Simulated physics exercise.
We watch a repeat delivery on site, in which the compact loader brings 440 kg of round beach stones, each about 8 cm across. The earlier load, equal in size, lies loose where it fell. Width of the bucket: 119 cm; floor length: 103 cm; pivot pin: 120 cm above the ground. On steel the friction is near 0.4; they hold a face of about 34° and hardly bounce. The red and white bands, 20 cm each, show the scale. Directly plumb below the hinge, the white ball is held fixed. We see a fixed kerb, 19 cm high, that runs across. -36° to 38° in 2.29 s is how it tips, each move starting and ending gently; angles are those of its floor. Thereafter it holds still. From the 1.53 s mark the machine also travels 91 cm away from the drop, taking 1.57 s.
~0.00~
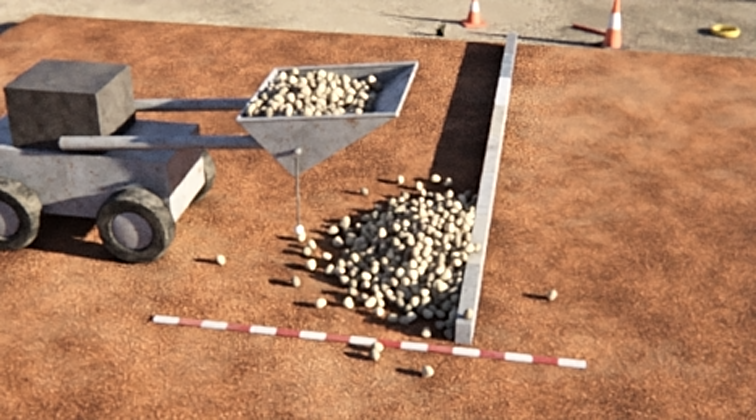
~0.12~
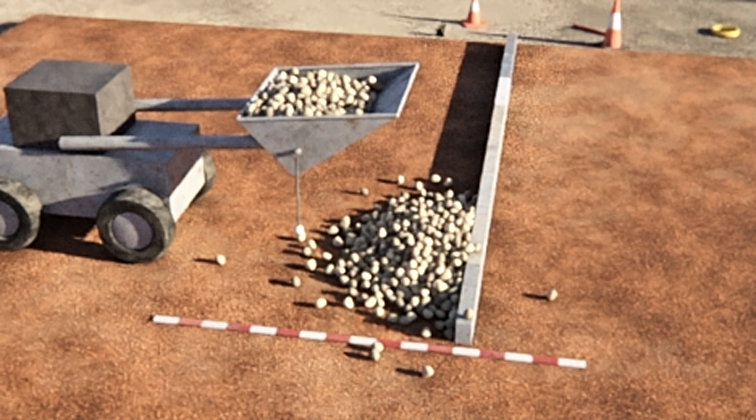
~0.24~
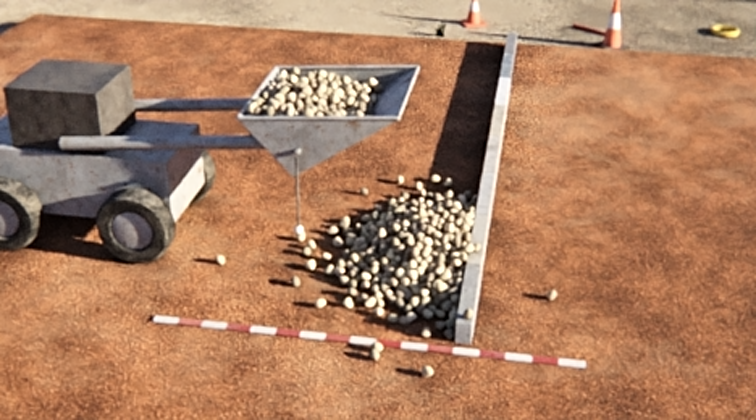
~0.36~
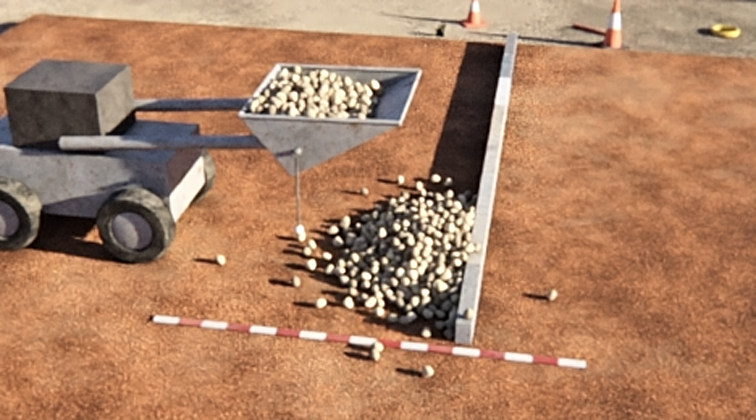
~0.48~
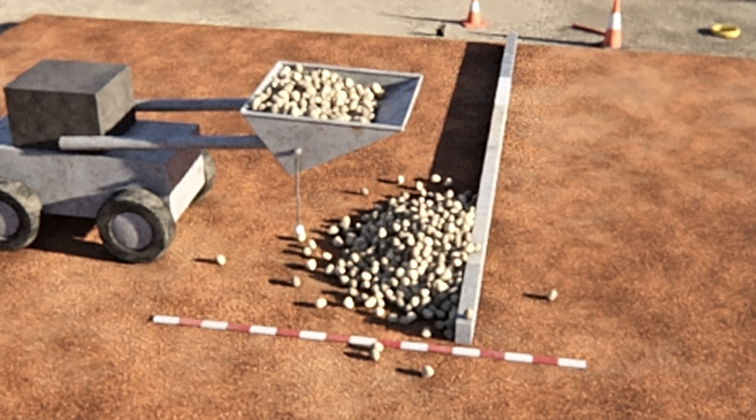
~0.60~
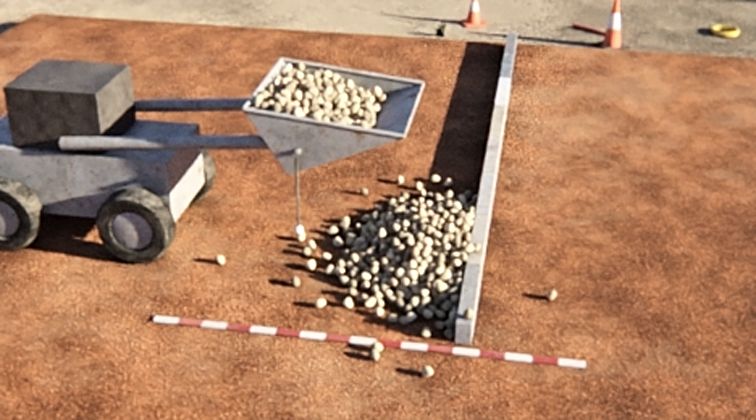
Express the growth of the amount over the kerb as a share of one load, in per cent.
Roughly 0 per cent of a load.
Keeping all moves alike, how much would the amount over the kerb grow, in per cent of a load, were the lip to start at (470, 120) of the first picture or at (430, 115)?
Case one about 25 %, case two about 5 %.
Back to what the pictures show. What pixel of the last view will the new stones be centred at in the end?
Around (381, 235) in the last picture.
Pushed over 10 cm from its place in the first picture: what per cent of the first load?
Near 10 per cent, I reckon.
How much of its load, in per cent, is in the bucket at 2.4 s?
It still holds about 5 per cent.
After 1.7 s the floor is at 27°; in per cent of one load, 94 in the bucket, 106 on this side of the kerb; the foremost stones are at (478, 263).
After 2.4 s the floor is at 38°; in per cent of one load, 6 in the bucket, 194 on this side of the kerb; the foremost stones are at (482, 251).
After 3.5 s the floor is at 38°; in per cent of one load, 0 in the bucket, 200 on this side of the kerb; the foremost stones are at (484, 251).
After 6.2 s the floor is at 38°; in per cent of one load, 0 in the bucket, 200 on this side of the kerb; the foremost stones are at (484, 251). Net gain over the kerb, 0.
